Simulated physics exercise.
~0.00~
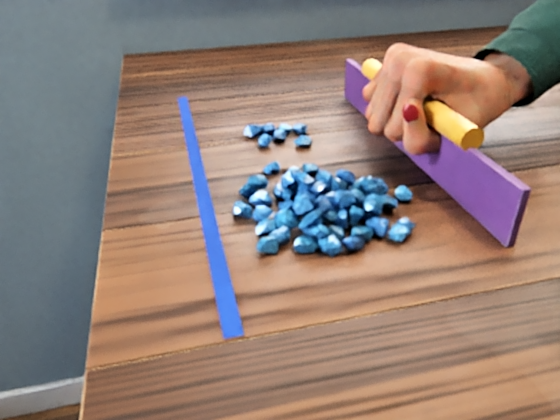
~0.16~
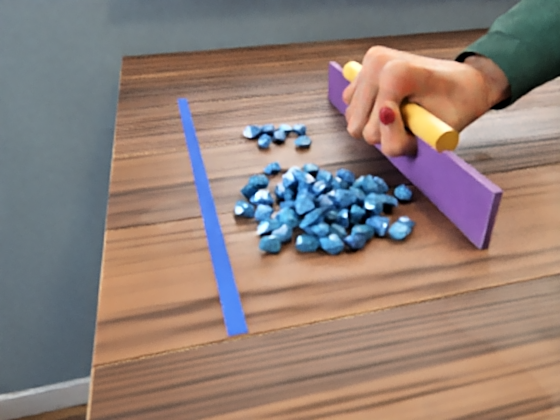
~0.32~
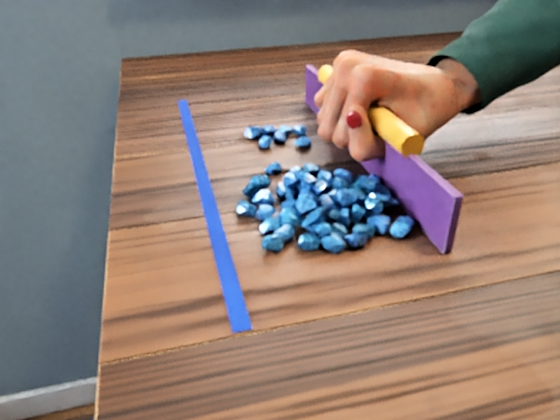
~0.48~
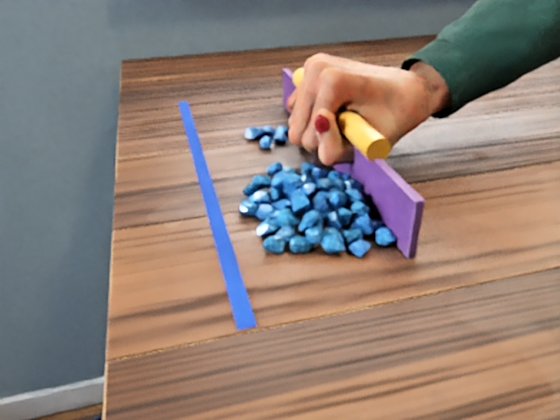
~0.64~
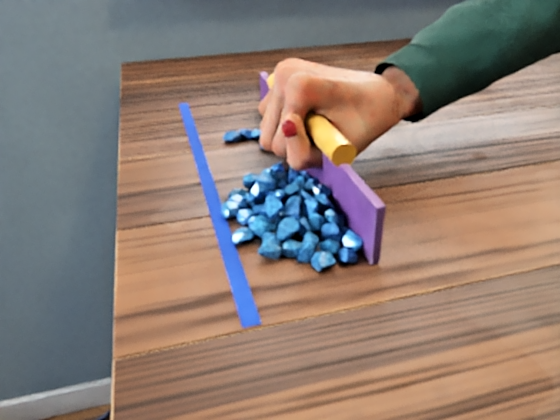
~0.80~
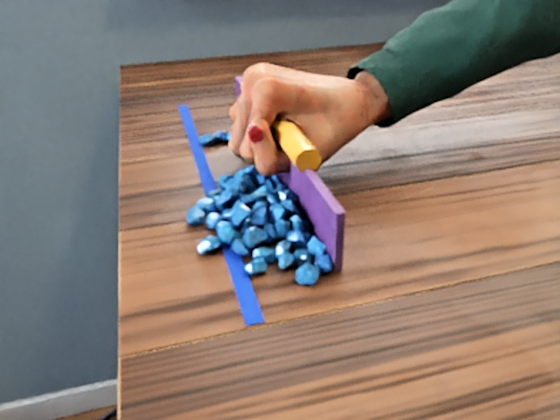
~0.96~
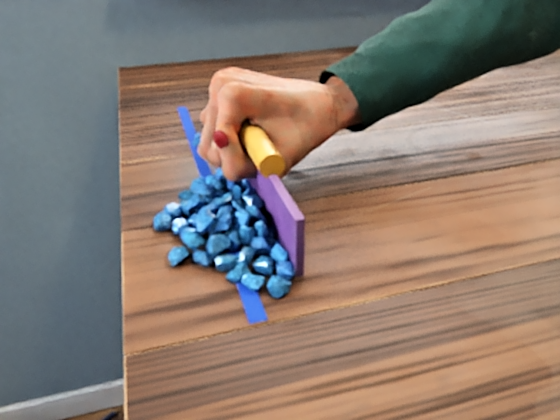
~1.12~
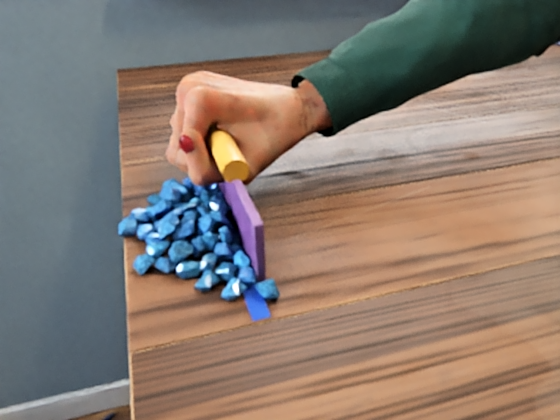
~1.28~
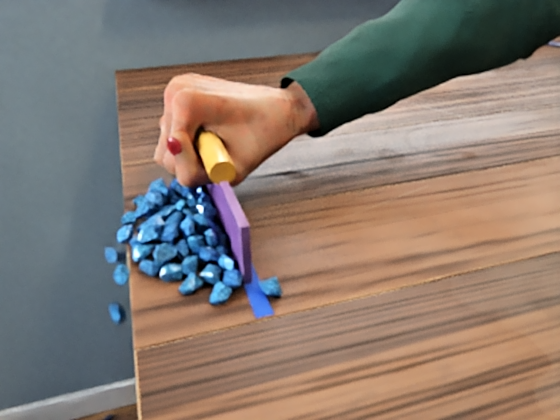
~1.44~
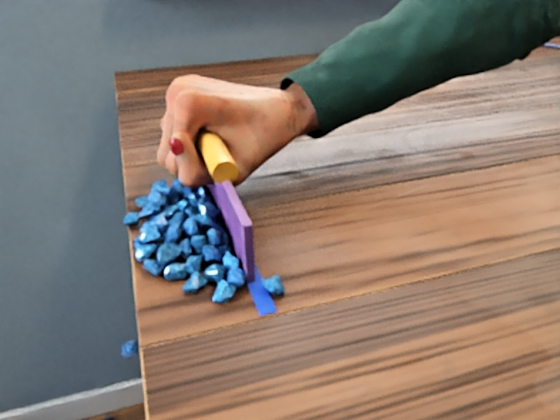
A hand in a green sleeve pushed a big pile and a small cluster of blue stones left across a wooden table with a purple scraper, stopping at the blue tape as a few stones from the big pile dropped off the edge and most stayed on.
